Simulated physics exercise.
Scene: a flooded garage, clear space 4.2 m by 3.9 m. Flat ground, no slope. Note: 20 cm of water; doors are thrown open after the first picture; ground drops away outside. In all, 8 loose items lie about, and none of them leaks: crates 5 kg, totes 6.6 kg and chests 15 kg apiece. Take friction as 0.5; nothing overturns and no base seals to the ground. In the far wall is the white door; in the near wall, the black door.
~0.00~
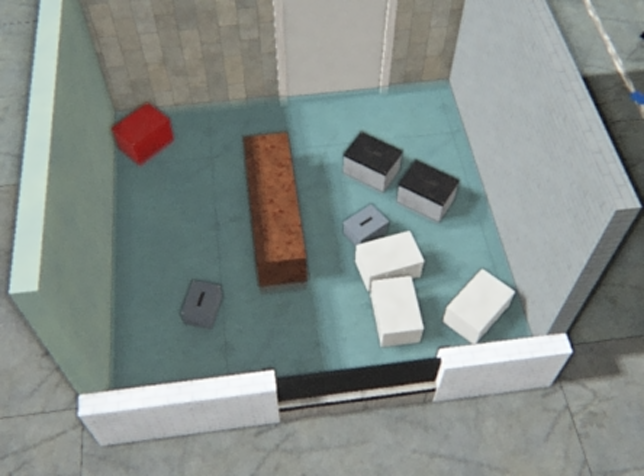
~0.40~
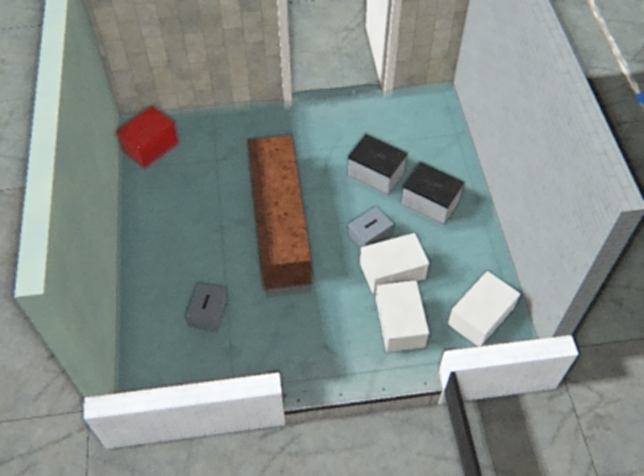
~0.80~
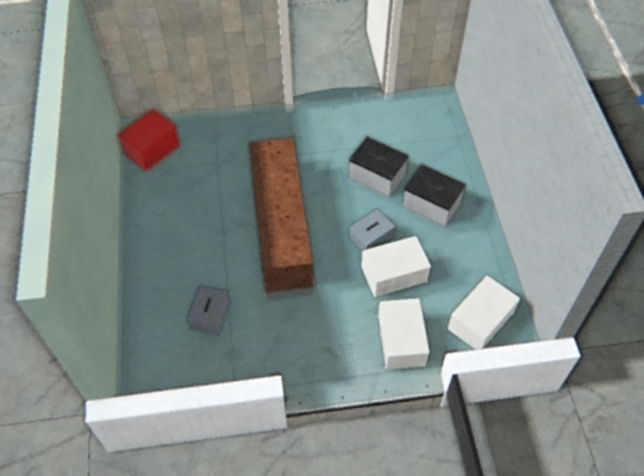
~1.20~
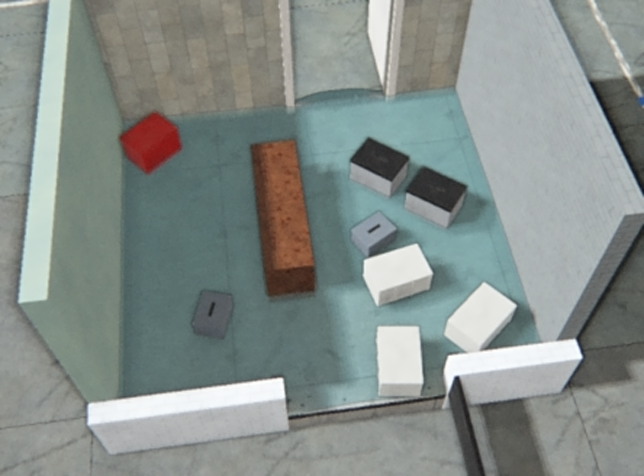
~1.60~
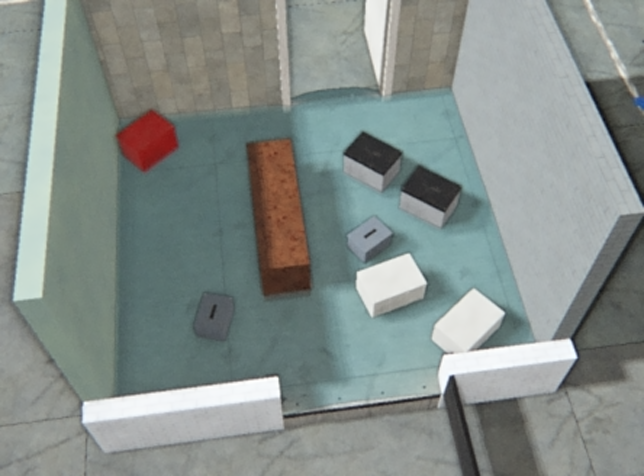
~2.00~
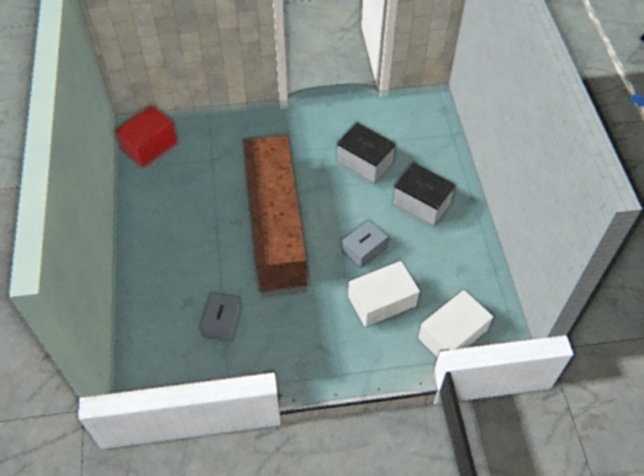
A flooded garage with a cut-away front is seen from high above its near side. A red chest floats far left, a long rust-brown block stands mid-floor, one grey box lies left, and another sits right among two black-topped and three white ones. The far white and near black doors open, a white box slides to the near doorway and disappears, and others drift slightly as the camera sways faintly.
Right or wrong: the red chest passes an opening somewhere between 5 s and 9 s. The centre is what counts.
Wrong, after 9 s or never.
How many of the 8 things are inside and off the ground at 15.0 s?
Total: 0.
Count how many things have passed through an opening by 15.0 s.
5 by that time.
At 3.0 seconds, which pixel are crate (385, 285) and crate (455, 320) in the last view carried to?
Somewhere around (381, 316) and (430, 333).
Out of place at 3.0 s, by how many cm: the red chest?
10 cm or so by then.
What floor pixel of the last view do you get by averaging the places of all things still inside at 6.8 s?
Around (336, 199).
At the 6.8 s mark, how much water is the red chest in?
Depth approx. 10 cm.
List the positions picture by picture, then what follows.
In the first picture, the red chest at (141, 124) floats; about 3070 L in view; 0 of 8 have shifted.
In the second picture, the red chest at (145, 127), afloat; 20 cm deep round most things; 0 of 8 have shifted.
In the third picture, the red chest at (147, 130), afloat; 20 cm deep round most things; 1 of 8 have shifted.
In the fourth picture, the red chest at (148, 133) floats; about 2810 L in view; 3 of 8 have shifted.
In the fifth picture, the red chest at (145, 131) floats; 17 cm deep round most things; 6 of 8 have shifted.
In the sixth picture, the red chest at (144, 126) floats, 4 cm from its start; about 2590 L in view; 6 of 8 have shifted.
After 3.0 s the red chest is near (153, 124), 0.1 m from its start, afloat; 1 of 8 are out; 7 afloat.
After 6.8 s the red chest is near (186, 118), 0.5 m from its start, afloat; 4 of 8 are out; 4 afloat.
After 11.0 s the red chest is near (238, 106), 1.2 m from its start, afloat; 5 of 8 are out; 2 afloat.
After 15.0 s the red chest is near (298, 93), 1.9 m from its start, aground; 5 of 8 are out; 0 afloat.
